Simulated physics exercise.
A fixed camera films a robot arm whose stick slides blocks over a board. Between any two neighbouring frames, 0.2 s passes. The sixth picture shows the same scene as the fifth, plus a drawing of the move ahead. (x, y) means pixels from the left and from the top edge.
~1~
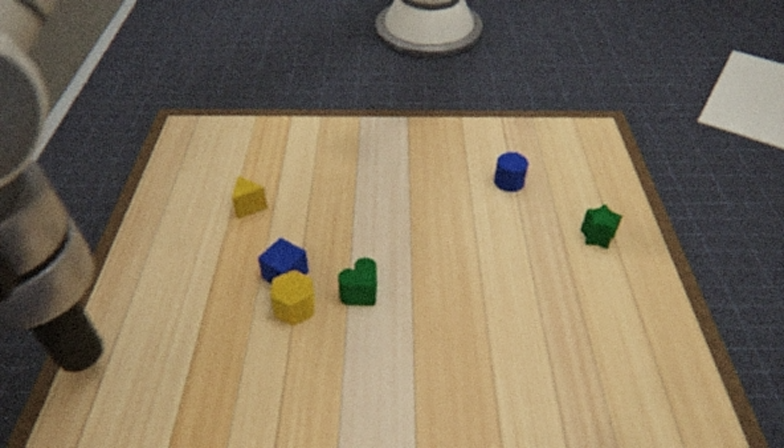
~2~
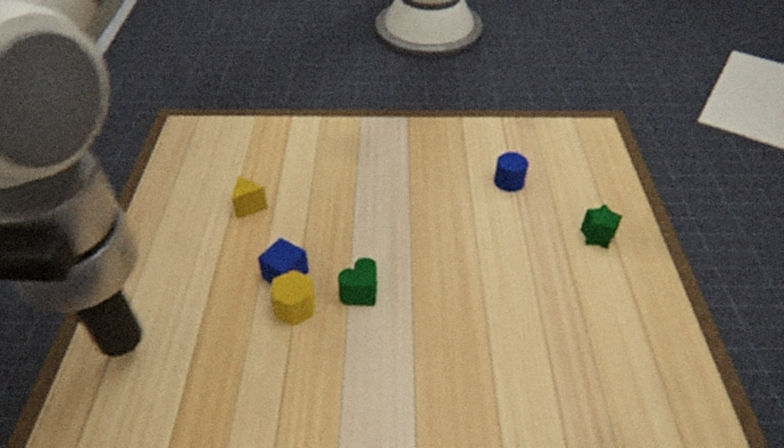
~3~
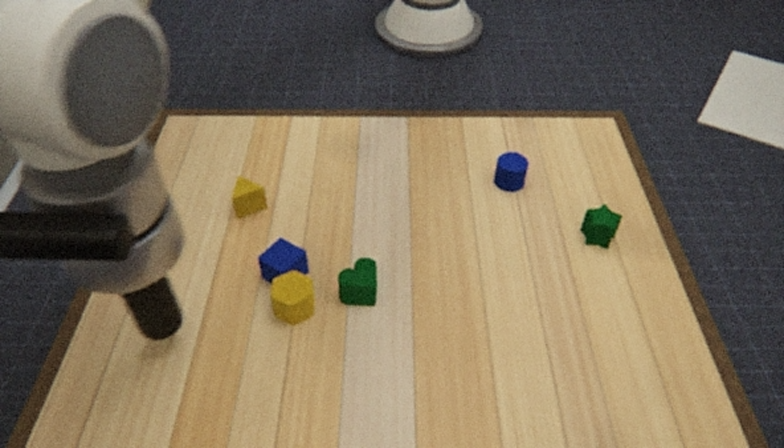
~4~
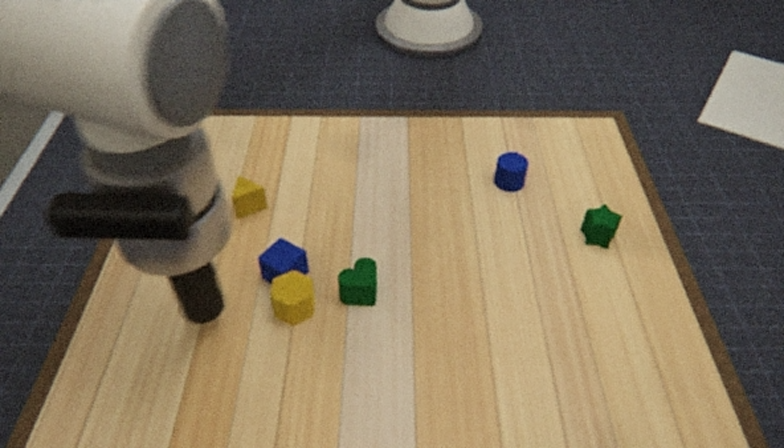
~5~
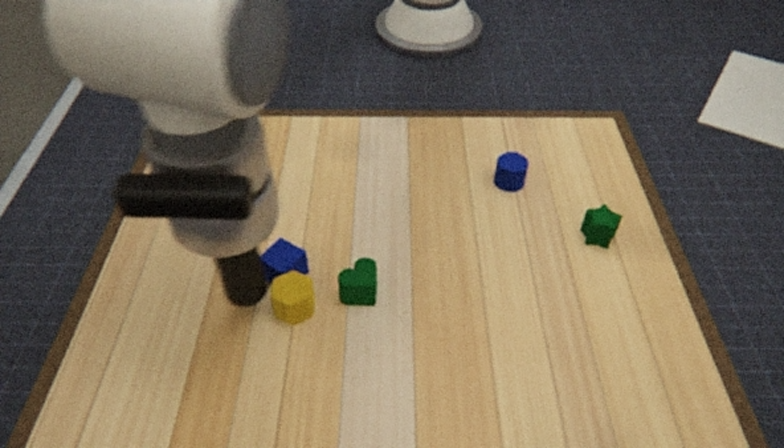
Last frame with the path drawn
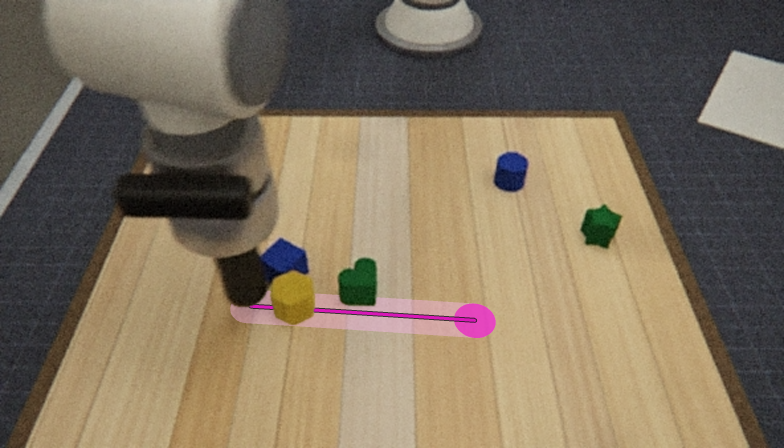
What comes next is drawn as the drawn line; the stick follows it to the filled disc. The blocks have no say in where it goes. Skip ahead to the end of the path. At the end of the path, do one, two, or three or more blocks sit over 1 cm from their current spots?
Two of them.
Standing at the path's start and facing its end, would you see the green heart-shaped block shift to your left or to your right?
Facing from start to end, it will go to the left.
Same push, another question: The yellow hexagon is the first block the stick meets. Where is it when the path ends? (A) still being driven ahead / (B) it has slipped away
Letter A.
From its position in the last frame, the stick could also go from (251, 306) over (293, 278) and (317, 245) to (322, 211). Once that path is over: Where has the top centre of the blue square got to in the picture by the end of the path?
The top centre is at (347, 175).
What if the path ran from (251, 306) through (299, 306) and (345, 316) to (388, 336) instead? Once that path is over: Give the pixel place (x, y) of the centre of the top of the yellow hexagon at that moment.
The centre of its top will be at (431, 312).
The drawn path runs from (251, 306) to (475, 320).
On the path given first. One third of the way, stick at (324, 297); yellow hexagon at (364, 295), turned 15° clockwise; green heart-shaped block at (388, 269), turned 65° anticlockwise.
Two thirds of the way, stick at (400, 302); yellow hexagon at (442, 300); green heart-shaped block at (419, 265).
At the end, stick at (477, 306); blue square not moved; yellow hexagon at (521, 305); green heart-shaped block at (429, 263), turned 215° anticlockwise.
